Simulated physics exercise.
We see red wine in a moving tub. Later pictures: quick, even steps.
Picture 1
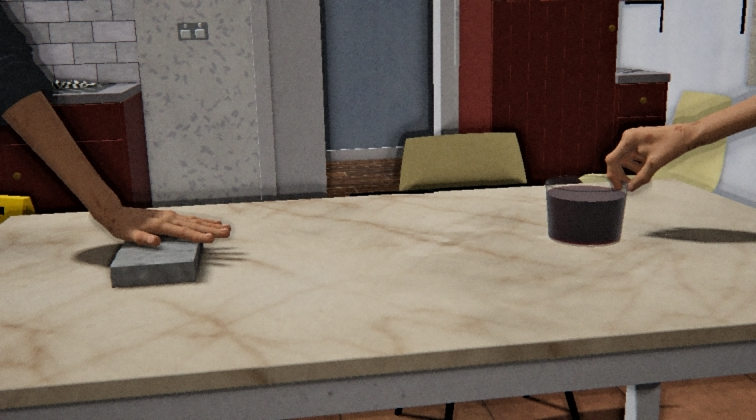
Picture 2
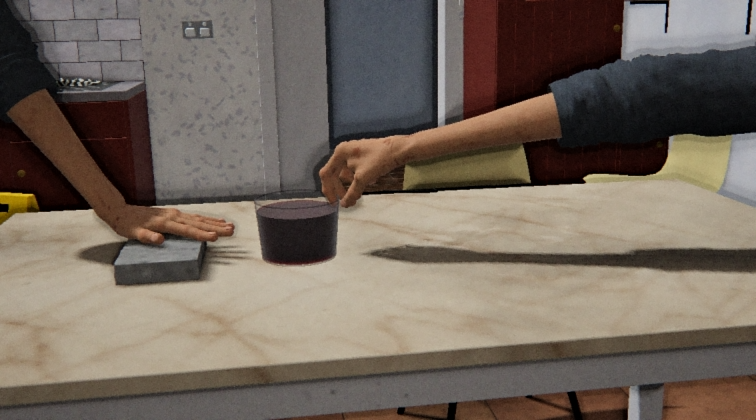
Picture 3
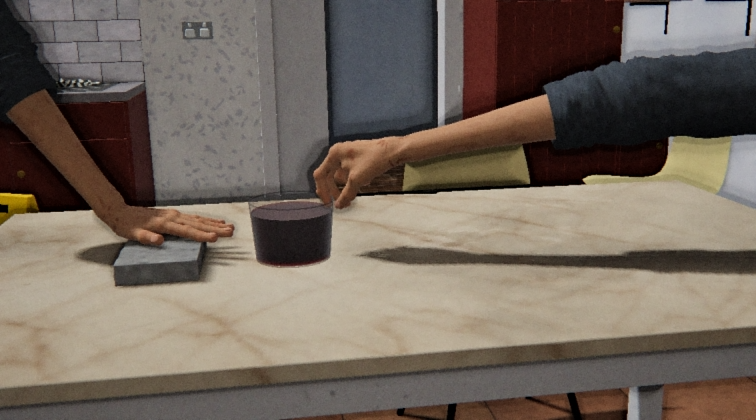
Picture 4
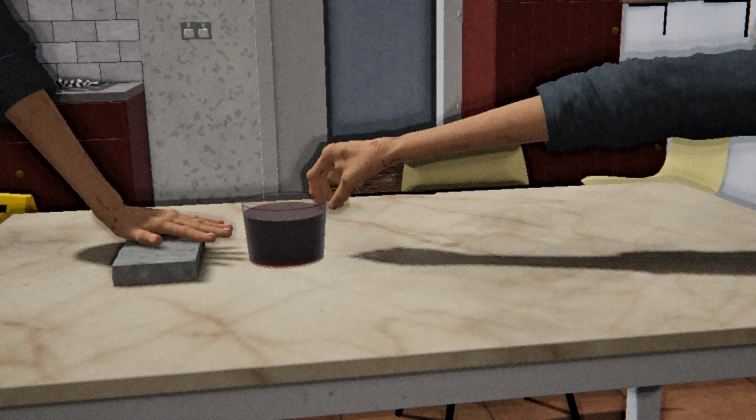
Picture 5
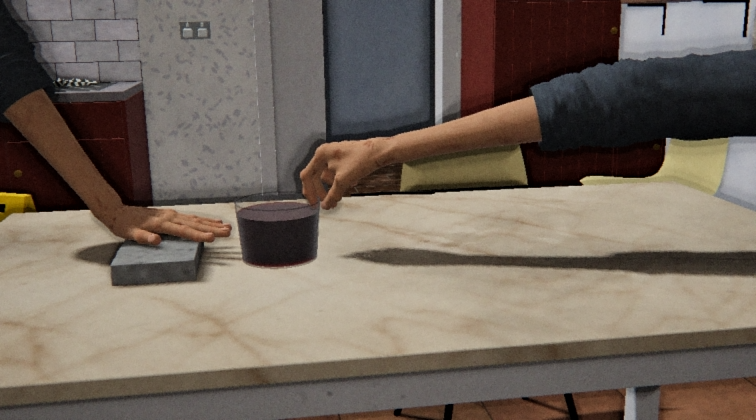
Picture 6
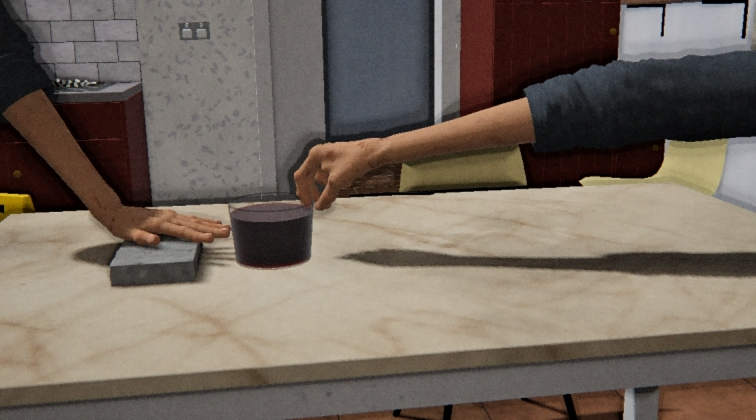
A clear tub of red wine, about three quarters full, is moved by a hand across a marble-patterned table, viewed from the front in a kitchen with dark red cabinets. At left, another hand rests on a grey brick. The tub first shifts far leftward from the right side, the dark-sleeved arm extending with it, then edges left in small, even steps.
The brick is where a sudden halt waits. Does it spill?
No overflow.
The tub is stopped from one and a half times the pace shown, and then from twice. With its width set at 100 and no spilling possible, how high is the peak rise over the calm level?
You'd see close to 10 per cent of the width first and close to 15 per cent after.
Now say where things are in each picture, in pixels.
In the first frame, at rest; tub (585, 209) about three quarters full; brick (160, 256).
In the second frame, under way; tub about three quarters full, surface at (298, 210).
In the third frame, a step of some 5 px; tub (292, 227) about three quarters full.
In the fourth frame, a step of some 5 px; tub about three quarters full, surface at (284, 212).
In the fifth frame, a step of some 5 px; tub (279, 228) about three quarters full.
In the sixth frame, a step of some 5 px; tub about three quarters full, surface at (272, 213); brick (160, 255).
A moment on, the tub meets the brick.
Further on, the red wine surges up the wall; the wave climbs under half way to the rim.
When it is over, the tub stands at the brick; all is still inside.
